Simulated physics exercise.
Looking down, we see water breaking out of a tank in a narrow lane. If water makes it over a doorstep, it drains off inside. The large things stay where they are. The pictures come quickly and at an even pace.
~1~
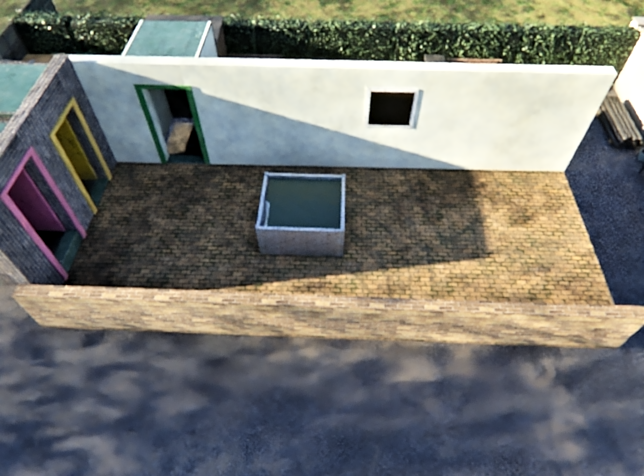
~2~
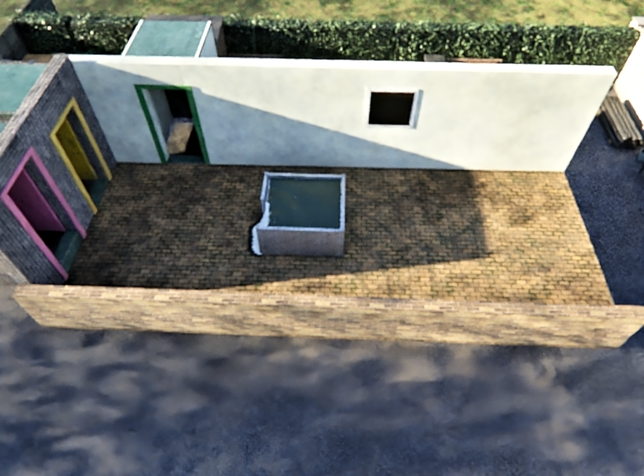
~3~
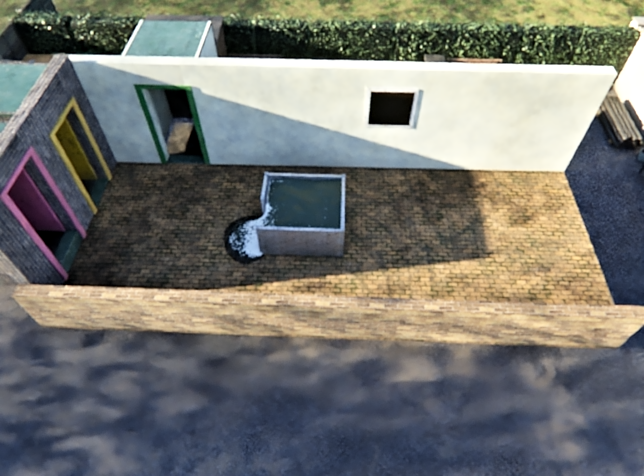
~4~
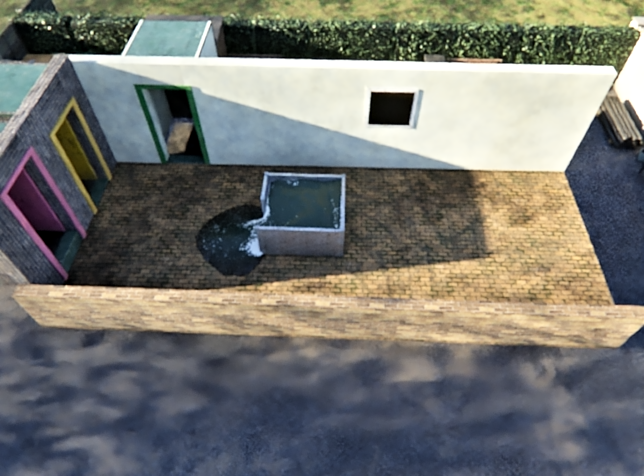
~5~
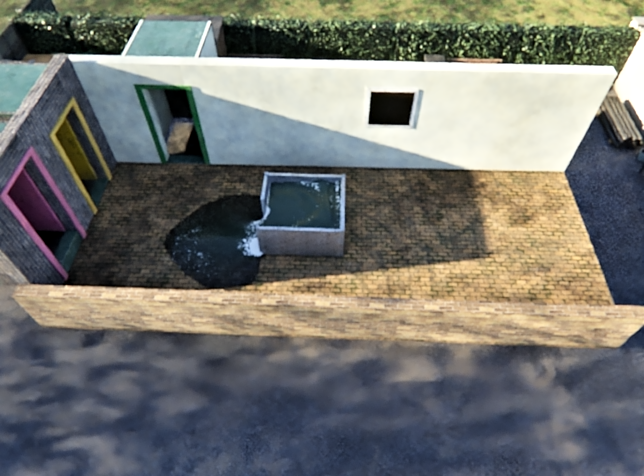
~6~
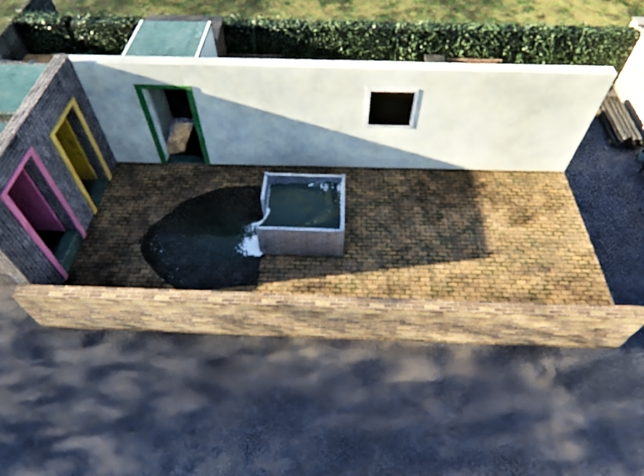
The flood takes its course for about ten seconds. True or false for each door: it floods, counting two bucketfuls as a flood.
Pink door - false; yellow door - true; green door - true.
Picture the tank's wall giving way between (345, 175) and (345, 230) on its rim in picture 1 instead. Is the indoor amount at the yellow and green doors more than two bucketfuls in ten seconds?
Door check - yellow door does not exceed it, green door does not exceed it.
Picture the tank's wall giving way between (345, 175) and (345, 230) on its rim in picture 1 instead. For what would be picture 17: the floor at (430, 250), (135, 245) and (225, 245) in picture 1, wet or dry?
Going through them, the first would be submerged, the next still bare and the last still bare.
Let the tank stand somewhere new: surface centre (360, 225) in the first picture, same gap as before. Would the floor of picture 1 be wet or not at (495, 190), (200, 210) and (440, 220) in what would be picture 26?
Spot by spot, in the order asked: Untouched, swamped, untouched.
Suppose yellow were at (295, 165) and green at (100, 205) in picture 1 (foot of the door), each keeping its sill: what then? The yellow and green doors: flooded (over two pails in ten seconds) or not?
The yellow door falls short and the green door exceeds it.
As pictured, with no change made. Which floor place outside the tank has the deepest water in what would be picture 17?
Near (57, 299).
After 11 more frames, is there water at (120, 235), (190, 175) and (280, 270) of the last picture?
First spot soaked, second soaked, third not wet.
A moment on, water covers 30 % of the floor; the pink door wet at the sill, nothing in, the yellow door not reached, the green door not reached.
Next, water covers 35 % of the floor; the pink door wet at the sill, nothing in, the yellow door over two buckets in, the green door wet at the sill, nothing in.
Then, water covers 35 % of the floor; the pink door wet at the sill, nothing in, the yellow door over two buckets in, the green door under two buckets in.
Later, water covers 35 % of the floor; the pink door wet at the sill, nothing in, the yellow door far over two buckets in, the green door over two buckets in.
In the end, water covers 55 % of the floor; the pink door wet at the sill, nothing in, the yellow door far over two buckets in, the green door far over two buckets in.
